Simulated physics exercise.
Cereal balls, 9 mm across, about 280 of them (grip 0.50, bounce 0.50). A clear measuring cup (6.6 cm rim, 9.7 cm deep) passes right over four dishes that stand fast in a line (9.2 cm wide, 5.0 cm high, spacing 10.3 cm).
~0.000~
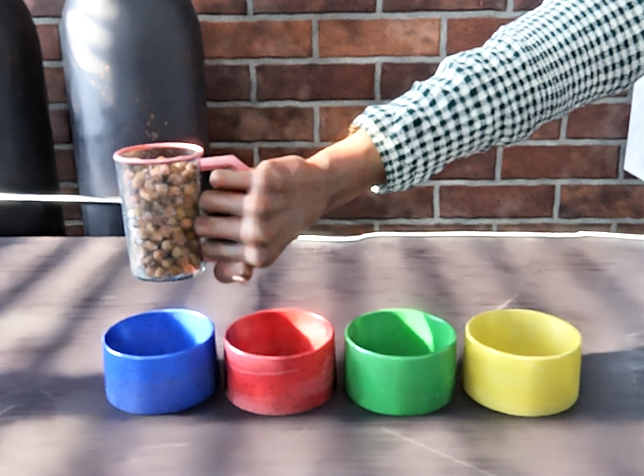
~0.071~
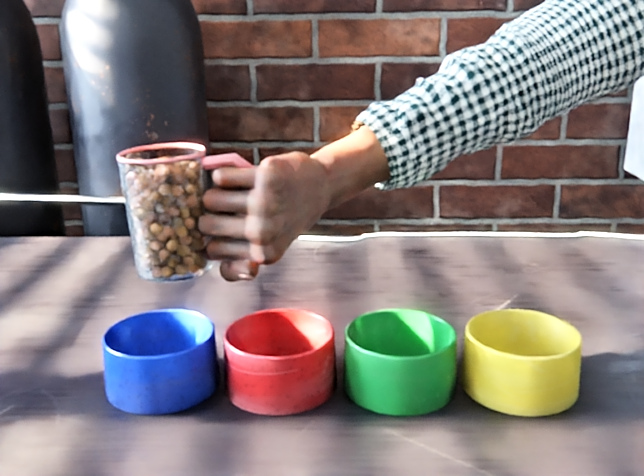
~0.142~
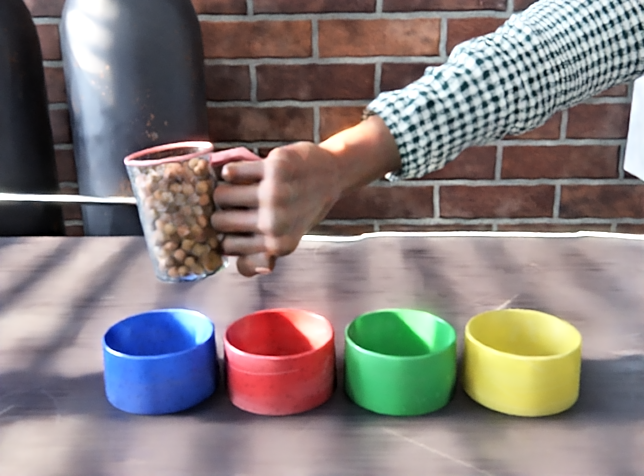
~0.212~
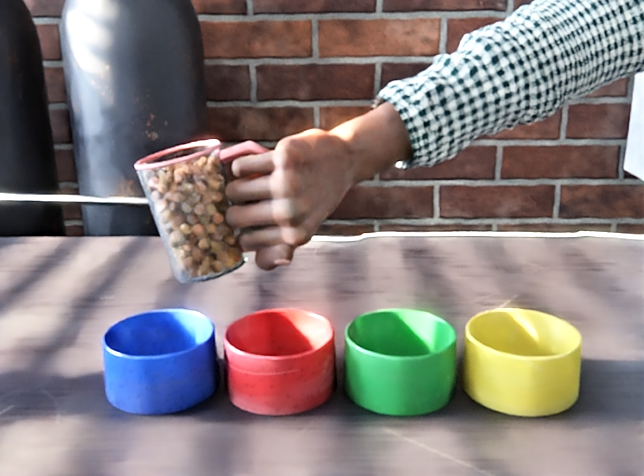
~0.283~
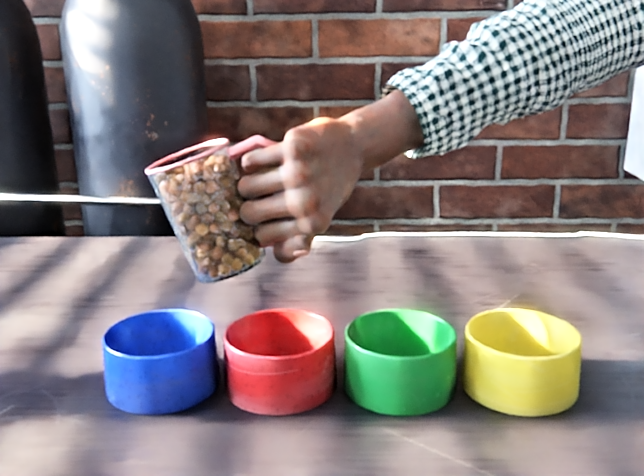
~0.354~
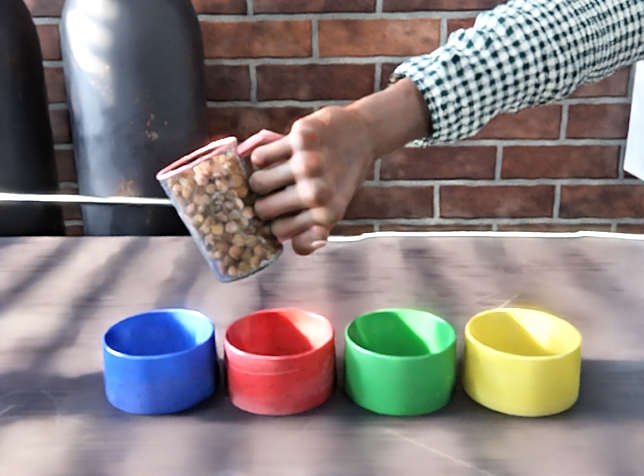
On a dark tabletop before a brick wall, blue, red, green and yellow dishes sit in a row while a hand in a checked sleeve holds a clear cup of small brown pieces above them. The hand moves the cup a short way right, steadily tilting its rim to the left.
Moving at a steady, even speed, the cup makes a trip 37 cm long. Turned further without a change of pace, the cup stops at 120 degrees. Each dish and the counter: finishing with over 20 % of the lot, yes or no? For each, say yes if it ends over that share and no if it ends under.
Red - no, blue - no, green - yes, yellow - no, counter - no.
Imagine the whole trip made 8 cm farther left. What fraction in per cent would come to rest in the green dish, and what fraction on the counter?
Shares - green 20 / counter 10.
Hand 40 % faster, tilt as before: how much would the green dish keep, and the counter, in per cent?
Shares - green 10, counter 0.
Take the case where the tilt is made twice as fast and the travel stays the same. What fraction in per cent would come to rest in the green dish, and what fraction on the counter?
In that case the green dish gets 10 while the counter gets 10.
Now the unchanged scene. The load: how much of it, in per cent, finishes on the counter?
Near 10 percent, roughly speaking.
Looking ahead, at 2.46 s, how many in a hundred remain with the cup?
Approx. 0 % - an estimate.
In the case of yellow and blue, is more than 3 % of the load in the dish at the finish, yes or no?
Checking yellow: It clears; checking blue: It falls short.
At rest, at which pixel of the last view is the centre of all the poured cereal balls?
Centre at rest, approx.: (407, 366) px.
Then, at 1.23 s, tilt 95 degrees; cup holds 95 %.
After 1.82 s, tilt 120 degrees; cup holds 10 %, red 5 %, green 75 %.
Then, at 2.46 s, tilt 120 degrees; cup holds 0 %, red 5 %, green 75 %, yellow 10 %.
By 2.8 s all is still; red 5 %, blue 0 %, green 75 %, yellow 10 %, counter 10 %.
